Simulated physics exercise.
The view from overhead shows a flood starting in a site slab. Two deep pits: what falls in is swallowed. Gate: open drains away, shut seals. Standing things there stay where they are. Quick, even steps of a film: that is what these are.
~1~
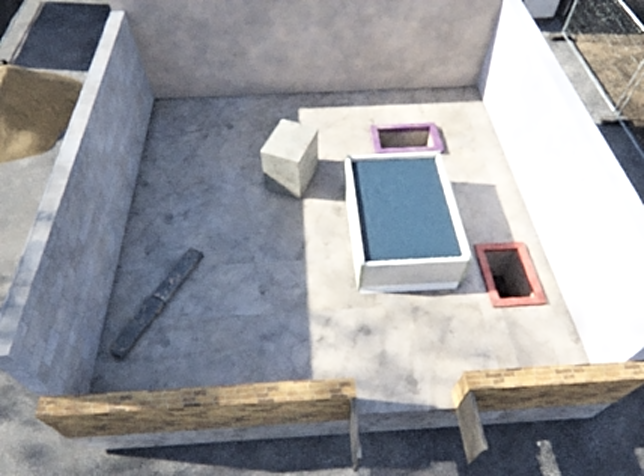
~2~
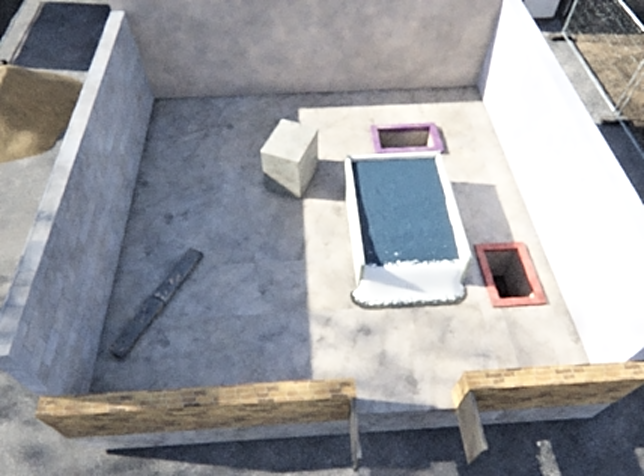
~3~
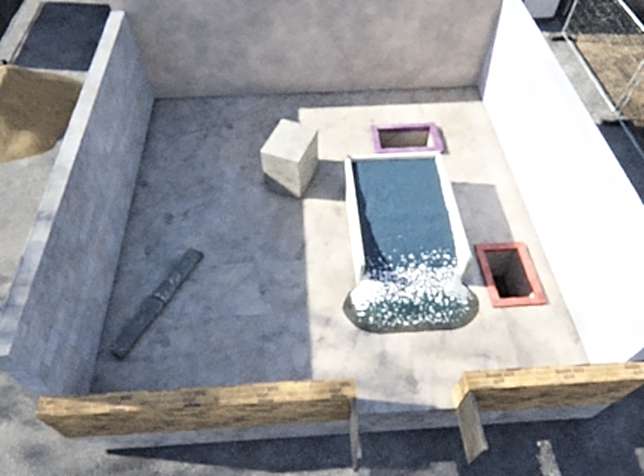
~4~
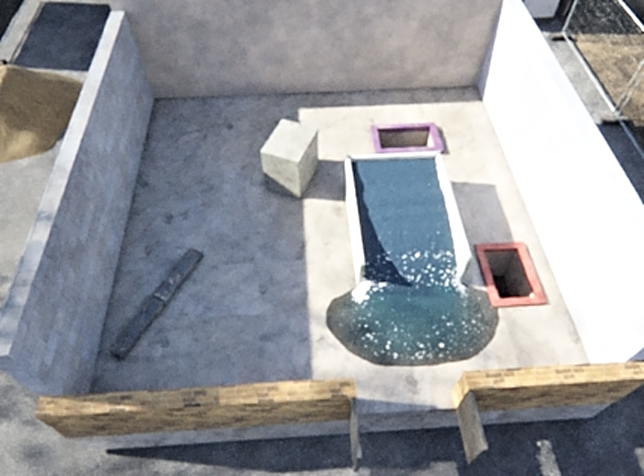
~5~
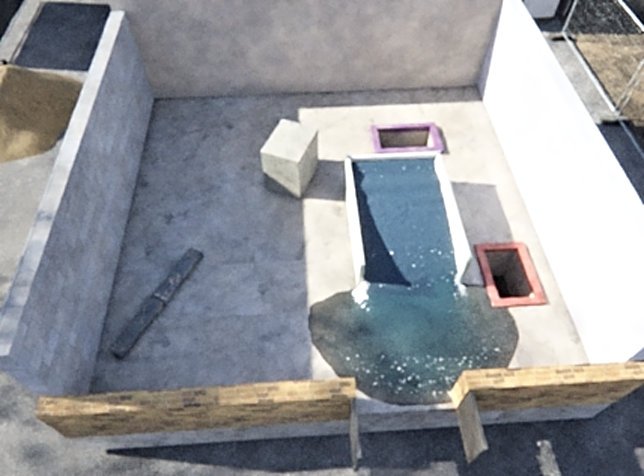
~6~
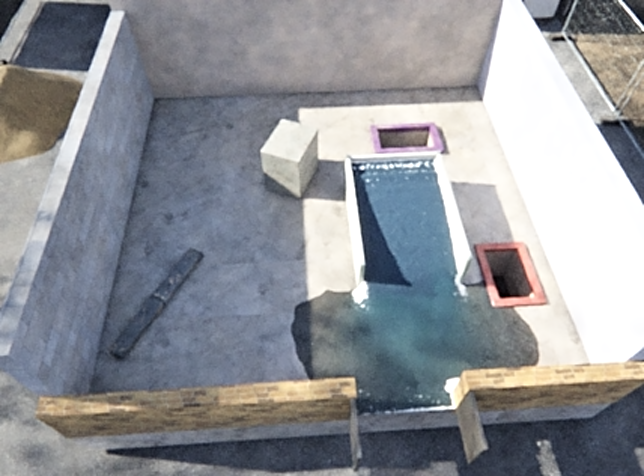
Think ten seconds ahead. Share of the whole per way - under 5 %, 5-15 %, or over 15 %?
In order: The gate soaks up a great deal - past fifteen per cent; the purple pit soaks up scarcely any - beneath five per cent; the red pit soaks up a medium amount - five to fifteen per cent.
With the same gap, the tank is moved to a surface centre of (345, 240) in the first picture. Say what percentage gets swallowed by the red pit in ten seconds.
Estimate for the red pit - some 0 in a hundred.
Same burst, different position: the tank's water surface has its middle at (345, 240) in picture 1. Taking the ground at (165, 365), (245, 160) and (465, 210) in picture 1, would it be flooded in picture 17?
Going through the three spots, I'd say swamped, high and dry, high and dry.
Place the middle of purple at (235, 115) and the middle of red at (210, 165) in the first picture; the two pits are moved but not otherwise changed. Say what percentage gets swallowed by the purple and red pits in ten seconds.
For purple, 0 in a hundred; for red, 0 in a hundred.
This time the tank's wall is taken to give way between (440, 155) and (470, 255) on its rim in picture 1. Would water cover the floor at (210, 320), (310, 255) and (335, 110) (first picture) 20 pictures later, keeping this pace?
Spot by spot: Unaffected, then unaffected, then soaked through.
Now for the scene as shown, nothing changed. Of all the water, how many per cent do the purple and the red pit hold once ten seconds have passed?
Near 0 and 8 in a hundred.
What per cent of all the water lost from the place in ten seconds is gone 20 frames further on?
My reading is near 65 per cent.
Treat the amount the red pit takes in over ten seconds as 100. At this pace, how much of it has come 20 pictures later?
Approximately 40 per cent.
A moment on, water covers 15 % of the floor; the gate 10 %, the purple pit 0 %, the red pit 0 %.
Next, water covers 20 % of the floor; the gate 22 %, the purple pit 0 %, the red pit 0 %.
Then, water covers 30 % of the floor; the gate 35 %, the purple pit 0 %, the red pit 3 %.
Later, water covers 45 % of the floor; the gate 45 %, the purple pit 0 %, the red pit 7 %.
In the end, water covers 60 % of the floor; the gate 50 %, the purple pit 0 %, the red pit 7 %.
